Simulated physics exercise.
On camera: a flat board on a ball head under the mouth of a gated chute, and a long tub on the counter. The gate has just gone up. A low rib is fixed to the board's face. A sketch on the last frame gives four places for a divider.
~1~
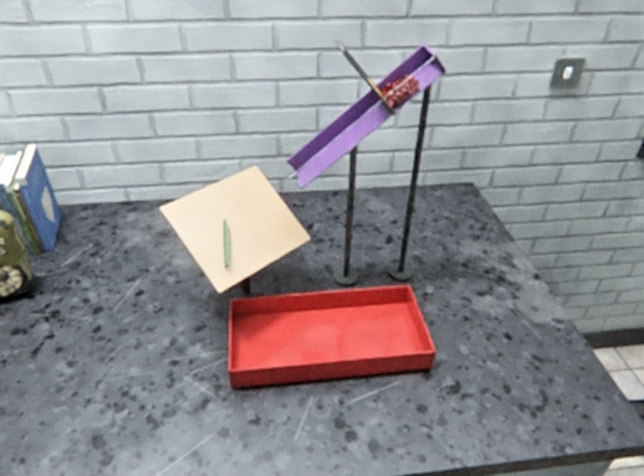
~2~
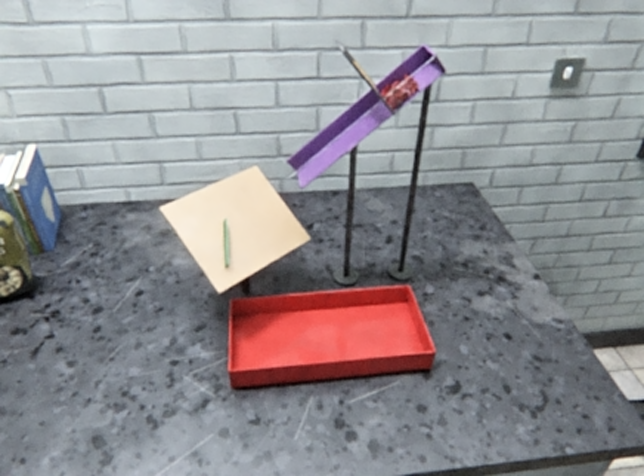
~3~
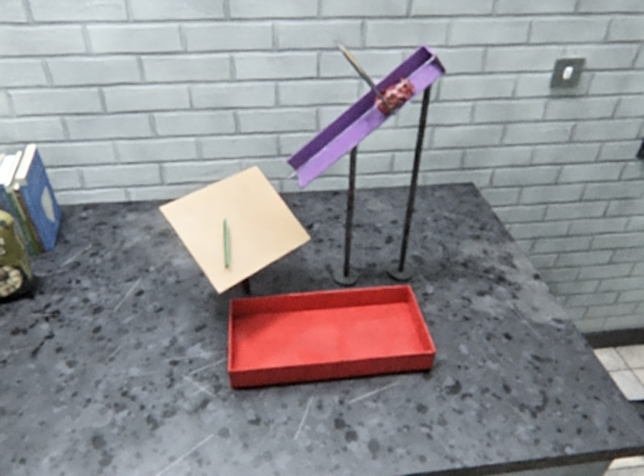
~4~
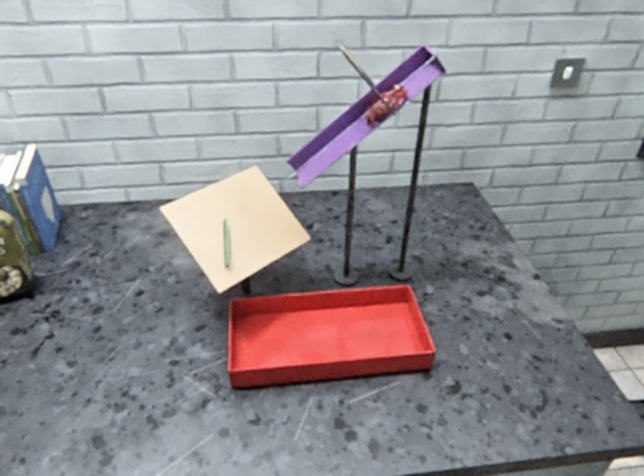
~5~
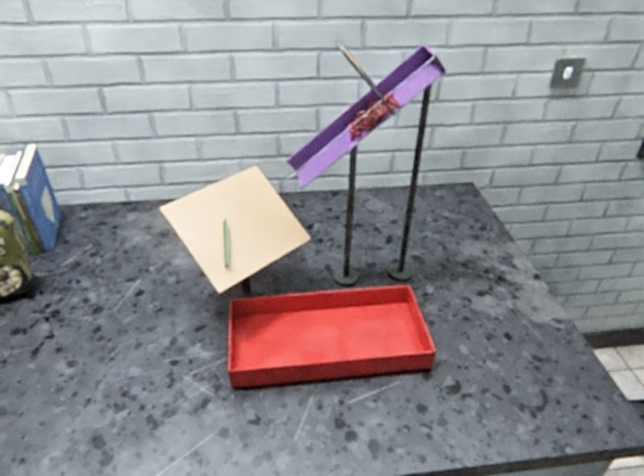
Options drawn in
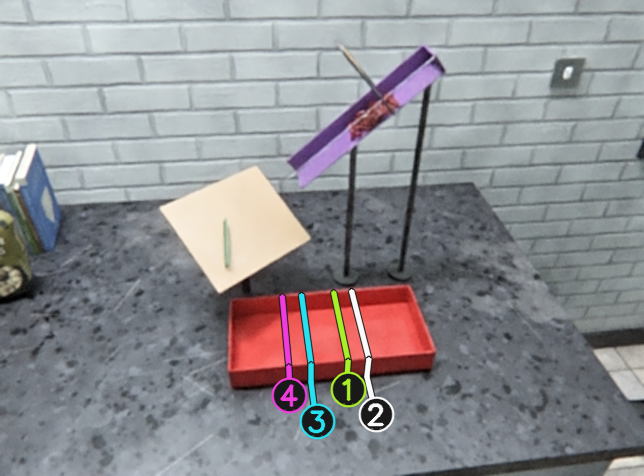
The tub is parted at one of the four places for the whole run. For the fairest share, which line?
Line 4 does it best.
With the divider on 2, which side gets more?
Left.
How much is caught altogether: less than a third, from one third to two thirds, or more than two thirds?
About that: More than two thirds.
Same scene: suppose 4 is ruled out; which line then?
3 it is.
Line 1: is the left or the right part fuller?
More lands on the left.
On the marked copy, line 1 crosses the front rim at (348, 360); line 2 crosses the front rim at (368, 358); line 3 crosses the front rim at (310, 363); line 4 crosses the front rim at (288, 365).
If 1 is chosen, of what is caught, all but a few on the left of the divider, only a few on the right.
If 2 is chosen, of what is caught, the whole lot on the left of the divider, none at all on the right.
If 3 is chosen, of what is caught, the bulk on the left of the divider, close to a quarter on the right.
If 4 is chosen, of what is caught, close to half on the left of the divider, close to half on the right.
